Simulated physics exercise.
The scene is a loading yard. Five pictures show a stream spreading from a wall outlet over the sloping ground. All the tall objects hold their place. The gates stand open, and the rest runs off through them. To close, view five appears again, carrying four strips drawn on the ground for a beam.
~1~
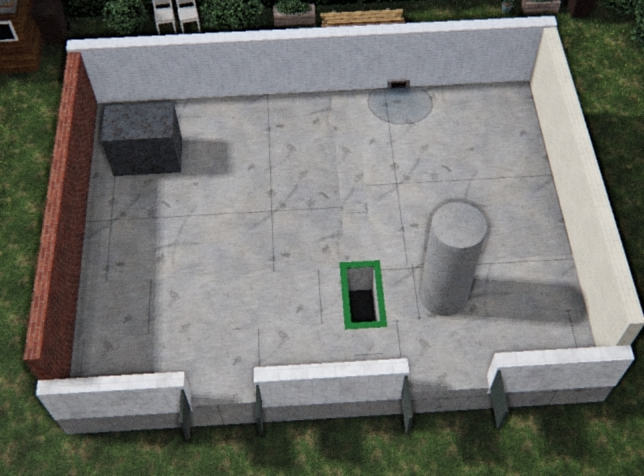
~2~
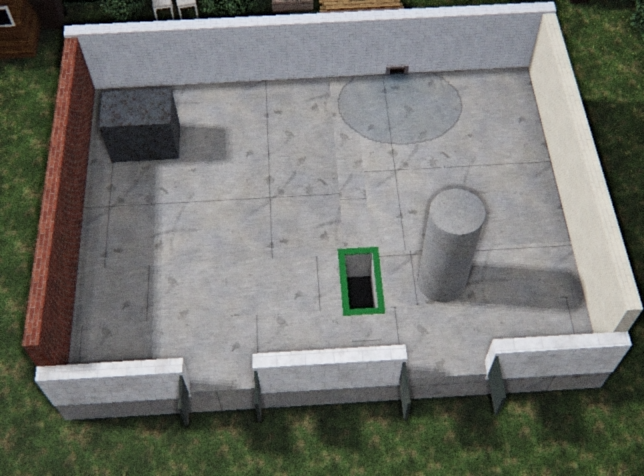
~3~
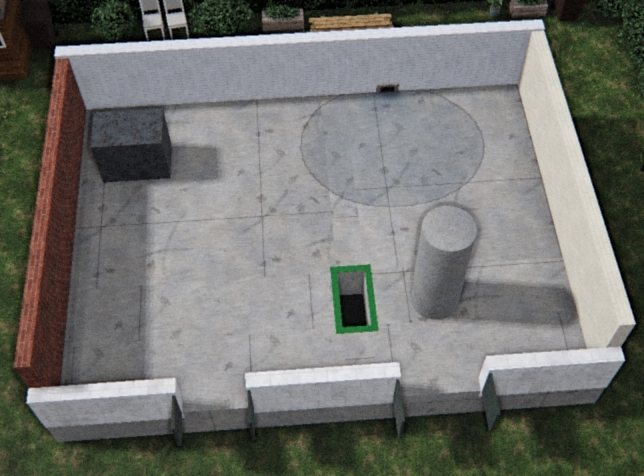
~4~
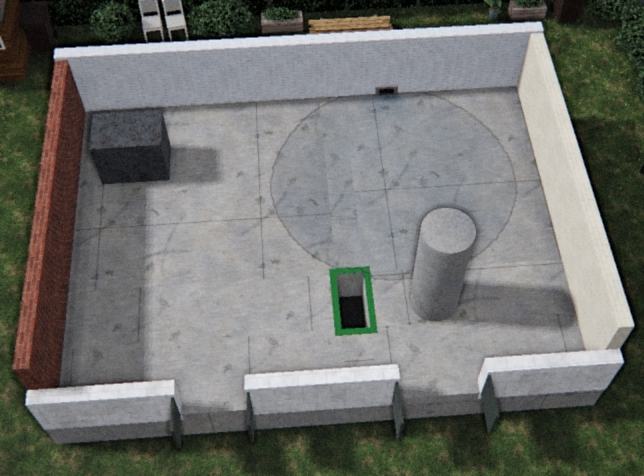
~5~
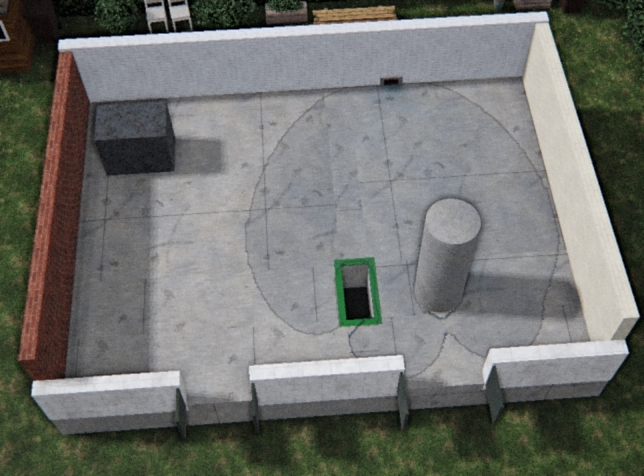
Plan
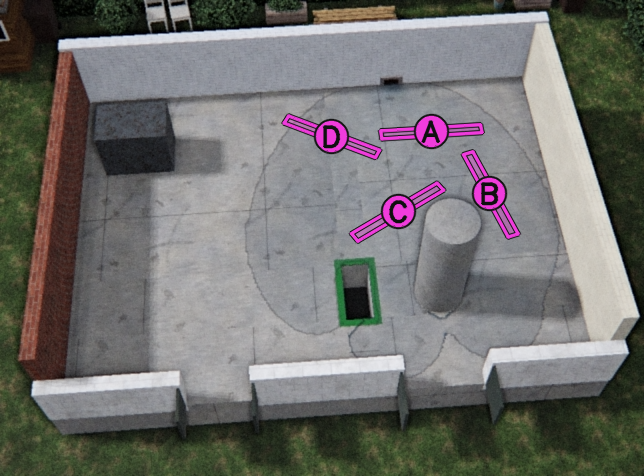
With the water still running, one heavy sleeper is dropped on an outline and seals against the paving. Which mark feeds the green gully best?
B.
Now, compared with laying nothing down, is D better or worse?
It is worse.
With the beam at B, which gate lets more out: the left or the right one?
More leaves on the right.
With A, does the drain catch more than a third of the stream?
No, it does not.
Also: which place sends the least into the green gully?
Here it is place C.
On the marked copy, A from (381, 134) to (481, 128); B from (468, 153) to (513, 235); C from (354, 237) to (440, 186); D from (286, 119) to (377, 153).
For place A, about 18 % of the stream runs into the green gully, about 77 % out by the gates.
For place B, about 28 % of the stream runs into the green gully, about 68 % out by the gates.
For place C, about 11 % of the stream runs into the green gully, about 85 % out by the gates.
For place D, about 17 % of the stream runs into the green gully, about 76 % out by the gates.
